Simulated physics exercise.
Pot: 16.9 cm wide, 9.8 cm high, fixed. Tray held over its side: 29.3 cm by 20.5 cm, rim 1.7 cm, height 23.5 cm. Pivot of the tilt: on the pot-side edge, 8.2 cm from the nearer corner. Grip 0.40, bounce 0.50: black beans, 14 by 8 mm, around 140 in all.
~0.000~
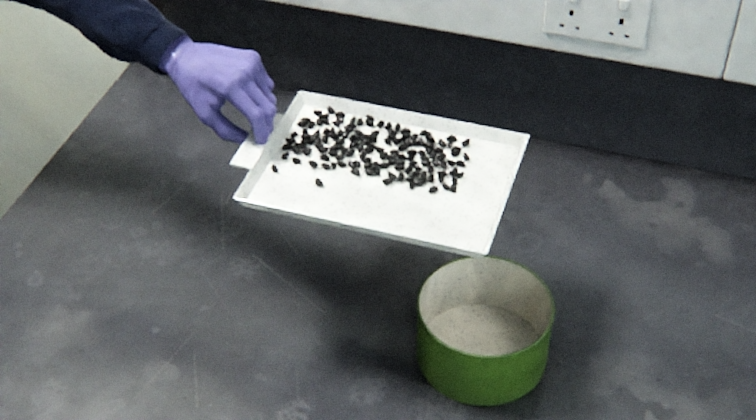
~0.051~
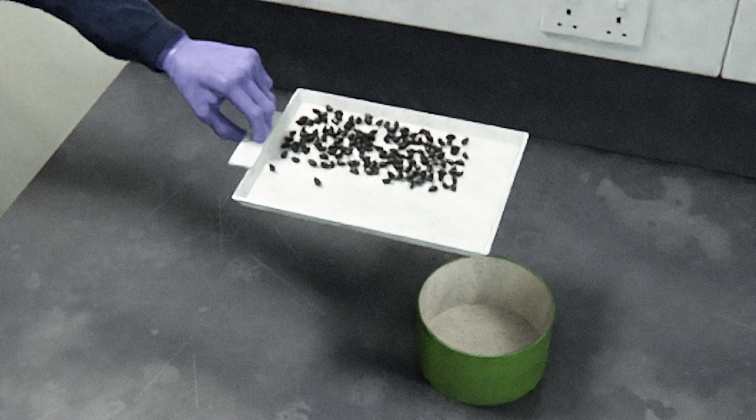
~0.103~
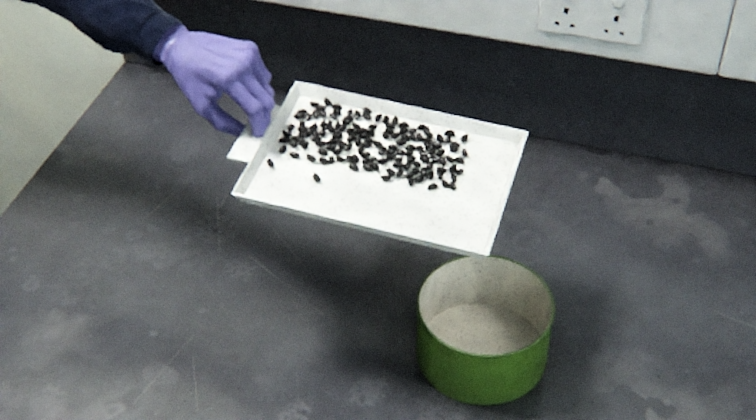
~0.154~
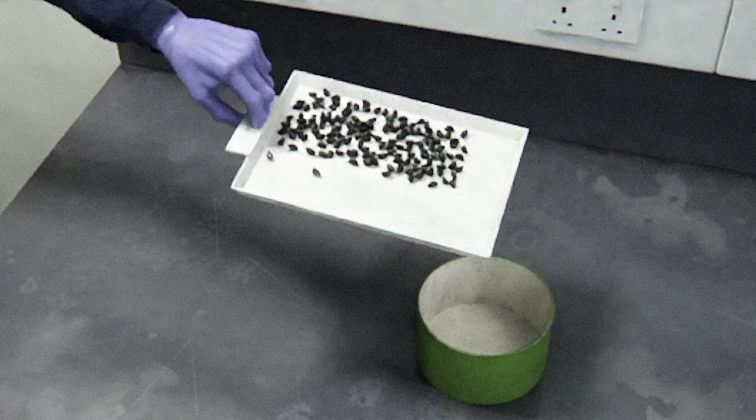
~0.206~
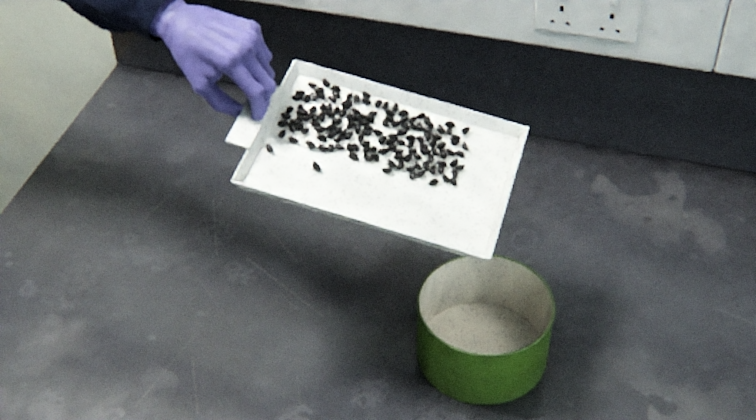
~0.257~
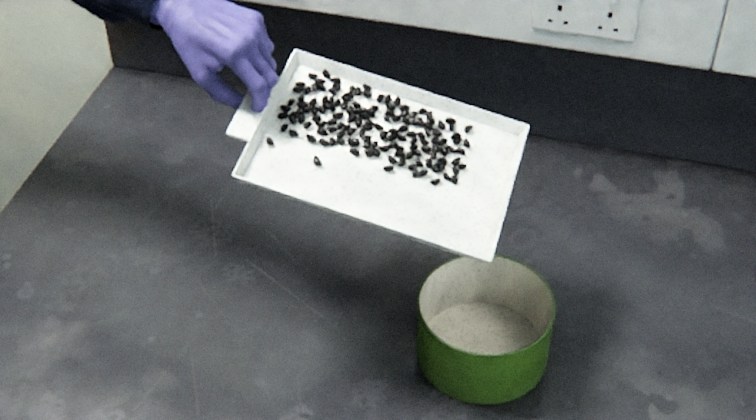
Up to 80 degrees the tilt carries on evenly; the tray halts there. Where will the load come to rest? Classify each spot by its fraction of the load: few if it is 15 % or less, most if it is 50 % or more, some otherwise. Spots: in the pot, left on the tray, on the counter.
Pot: Most. Left on the tray: Few. Counter: Some.
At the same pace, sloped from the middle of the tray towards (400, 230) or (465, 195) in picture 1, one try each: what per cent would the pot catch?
First try: Around 60 percent; second try: Around 35 percent.
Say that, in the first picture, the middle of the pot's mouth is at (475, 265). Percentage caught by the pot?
Roughly 0 percent would end up there.
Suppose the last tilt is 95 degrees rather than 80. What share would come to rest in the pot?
You'd end up with some 55 % in the pot.
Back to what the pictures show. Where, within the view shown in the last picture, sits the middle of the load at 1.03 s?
(513, 351), roughly.
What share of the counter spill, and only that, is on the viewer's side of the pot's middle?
90 %.
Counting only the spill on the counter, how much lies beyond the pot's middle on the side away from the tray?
That works out to about 90 percent.
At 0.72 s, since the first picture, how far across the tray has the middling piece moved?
About 13 cm.
After 0.72 s, tilt 45 degrees; the tray holds 100 %, the pot 0 %.
After 1.03 s, tilt 67 degrees; the tray holds 20 %, the pot 25 %.
After 1.44 s, tilt 80 degrees; the tray holds 5 %, the pot 55 %.
By 2.6 s all is still; pot 60 %, tray 0 %, counter 40 %.
